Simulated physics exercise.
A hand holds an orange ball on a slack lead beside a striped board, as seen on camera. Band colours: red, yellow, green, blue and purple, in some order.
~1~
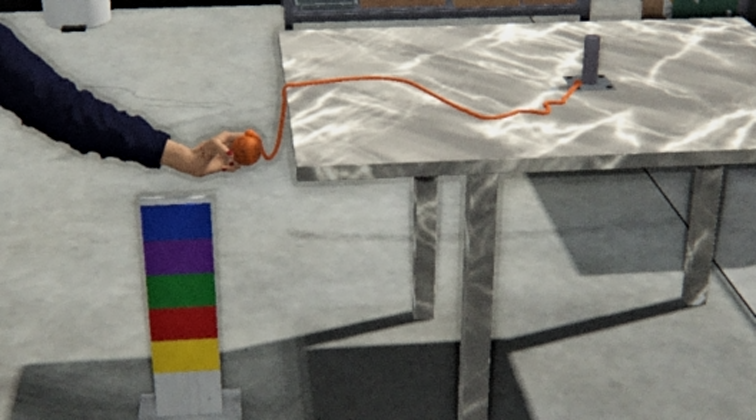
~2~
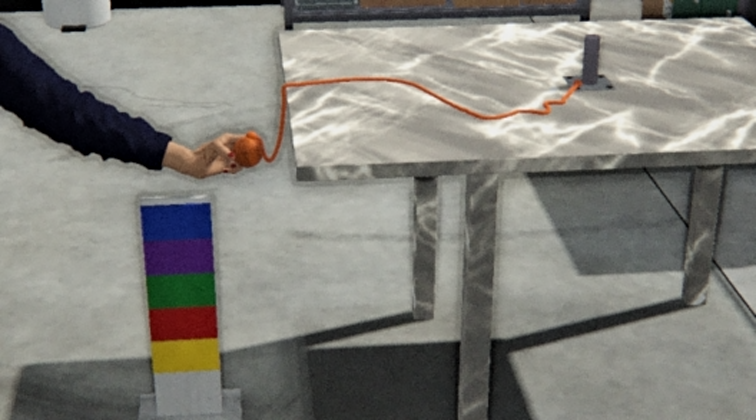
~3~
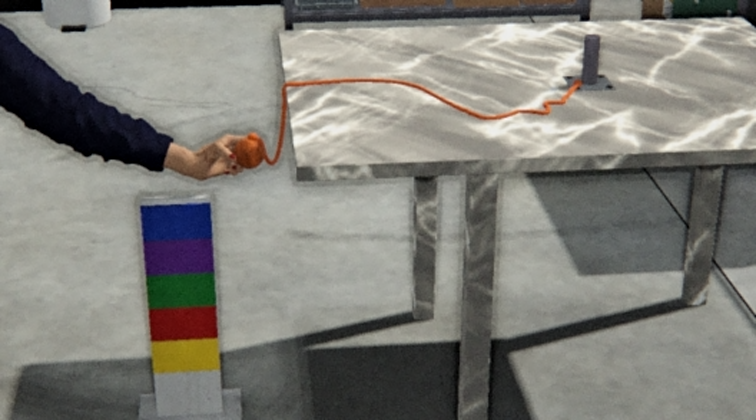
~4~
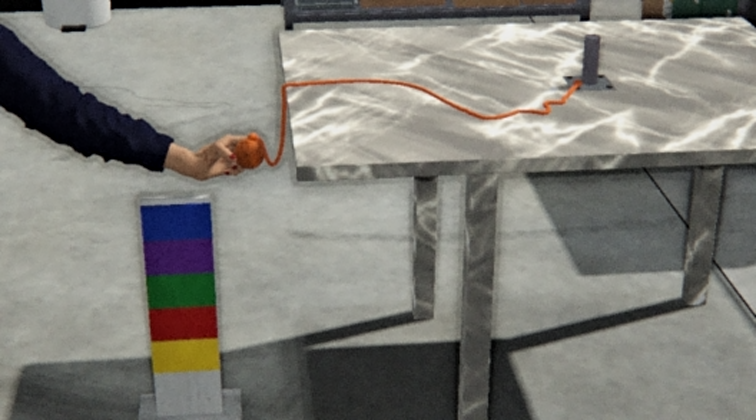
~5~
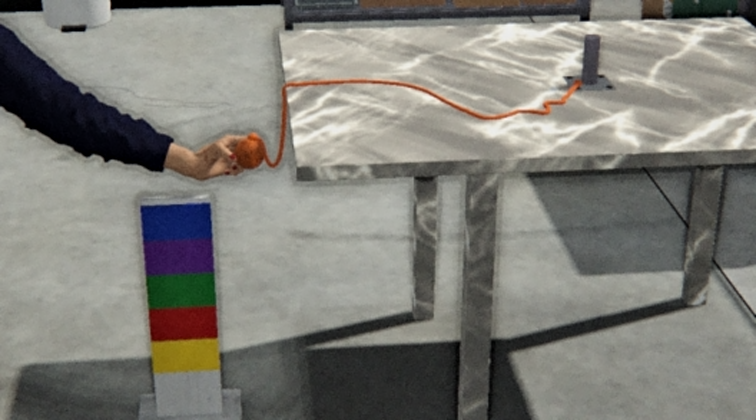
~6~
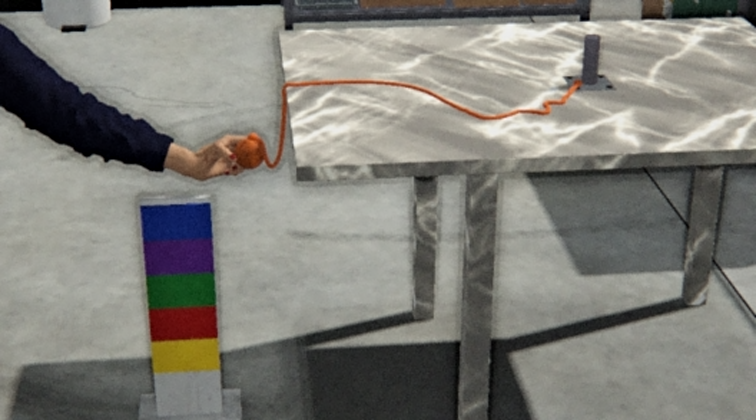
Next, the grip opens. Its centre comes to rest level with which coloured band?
With the yellow one.
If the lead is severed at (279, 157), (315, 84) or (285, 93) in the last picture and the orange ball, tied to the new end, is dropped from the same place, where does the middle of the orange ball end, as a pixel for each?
So, going through them: (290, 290) first, (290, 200) next, (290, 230) last.
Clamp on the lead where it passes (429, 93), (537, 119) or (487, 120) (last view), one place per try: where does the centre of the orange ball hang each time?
First try (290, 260), second try (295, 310), third try (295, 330).
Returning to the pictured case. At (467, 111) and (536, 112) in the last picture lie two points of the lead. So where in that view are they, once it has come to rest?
First: (387, 97). Second: (466, 91).
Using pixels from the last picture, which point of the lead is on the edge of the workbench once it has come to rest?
Near pixel (399, 85).
A little later, ball near (291, 318); level with red.
Next, ball near (303, 354); level with yellow.
When it is over, ball near (297, 355); level with yellow. Its middle rests at the yellow band.
